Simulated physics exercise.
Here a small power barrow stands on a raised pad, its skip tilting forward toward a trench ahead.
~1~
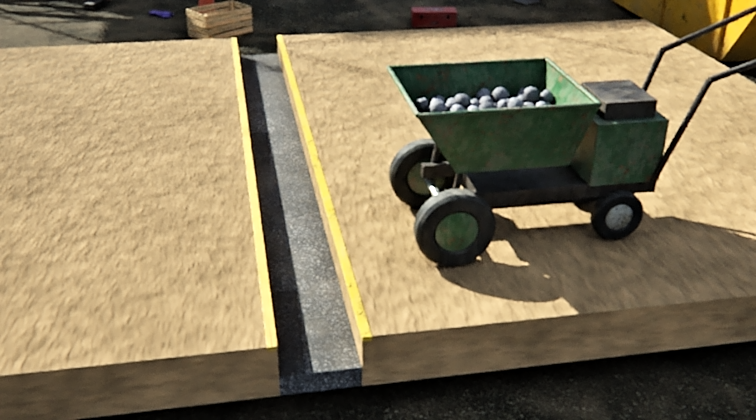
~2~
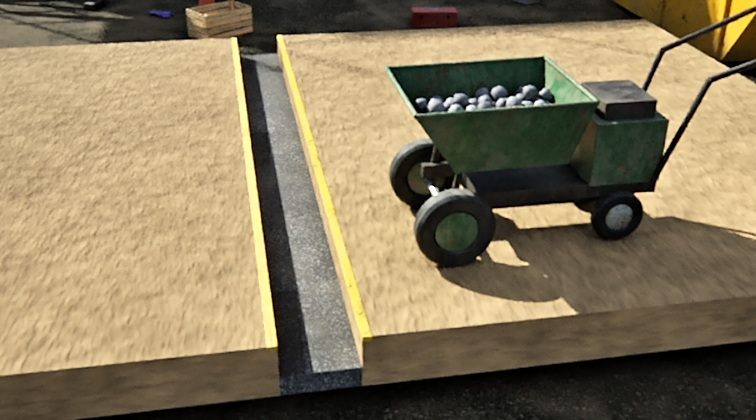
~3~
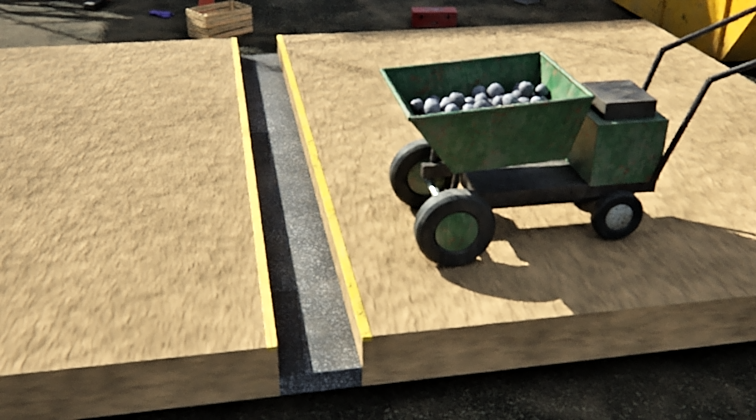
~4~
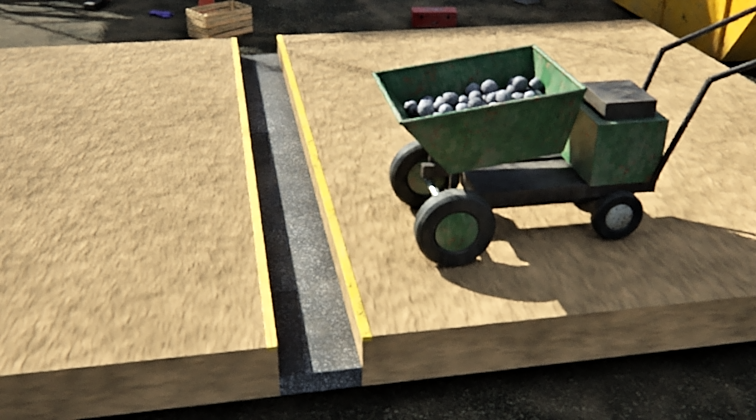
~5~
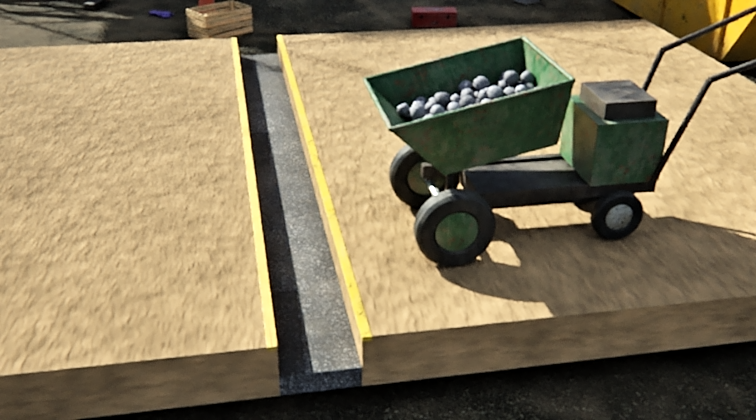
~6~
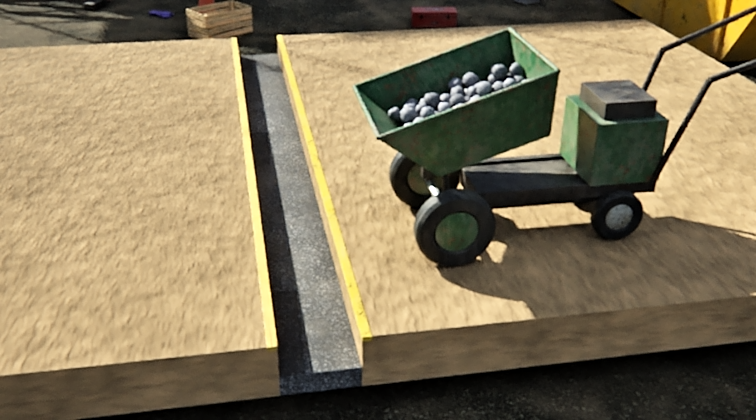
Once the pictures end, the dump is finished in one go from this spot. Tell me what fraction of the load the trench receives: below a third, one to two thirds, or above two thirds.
Result: A large part above two thirds reaches the trench.
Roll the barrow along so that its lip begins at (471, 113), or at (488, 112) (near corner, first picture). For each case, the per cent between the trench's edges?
80 per cent, then 60 per cent.
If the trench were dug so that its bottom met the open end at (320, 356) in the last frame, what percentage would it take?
Estimated share: Approx. 70 %.
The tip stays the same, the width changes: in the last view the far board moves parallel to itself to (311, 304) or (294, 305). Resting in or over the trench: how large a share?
Result, try 1: 20 in a hundred; try 2: 60 in a hundred.
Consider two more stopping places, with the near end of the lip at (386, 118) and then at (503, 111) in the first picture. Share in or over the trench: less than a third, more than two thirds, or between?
At spot one the answer is the middle third, and at spot two it is in the middle band.
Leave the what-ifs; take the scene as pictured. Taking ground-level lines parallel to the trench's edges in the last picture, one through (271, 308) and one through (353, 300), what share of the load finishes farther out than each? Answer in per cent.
Close to 10 % and 100 %, in that order.
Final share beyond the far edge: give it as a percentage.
Call it some 10 percent of the pieces.
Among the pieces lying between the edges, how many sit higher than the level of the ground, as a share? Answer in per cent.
I'd put it near 5 in a hundred.
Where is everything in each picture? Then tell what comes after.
The first picture shows lip of the skip at (418, 116), level; top of the load at (486, 110), round cobbles; first edge of the trench at (356, 299); far edge at (267, 308), the trench over half as wide as the skip, and about half as deep as wide.
The second picture shows lip of the skip at (416, 117), level; top of the load at (485, 110).
The third picture shows lip of the skip at (410, 119), tipped barely; top of the load at (499, 103).
The fourth picture shows lip of the skip at (402, 123), tipped a little; top of the load at (518, 101).
The fifth picture shows lip of the skip at (391, 130), tipped a little; top of the load at (510, 95).
The sixth picture shows lip of the skip at (379, 138), tipped clearly; top of the load at (499, 90); first edge of the trench at (356, 299); far edge at (267, 308).
Soon after the last picture, skip tipped steeply; all in the skip.
A little later, skip tipped right over; most in the skip; a small part in or heaped over the trench.
Later still, skip tipped right over; a small part in the skip; most in or heaped over the trench; a small part beyond it.
By the end, skip tipped right over; most in or heaped over the trench; a small part beyond it.
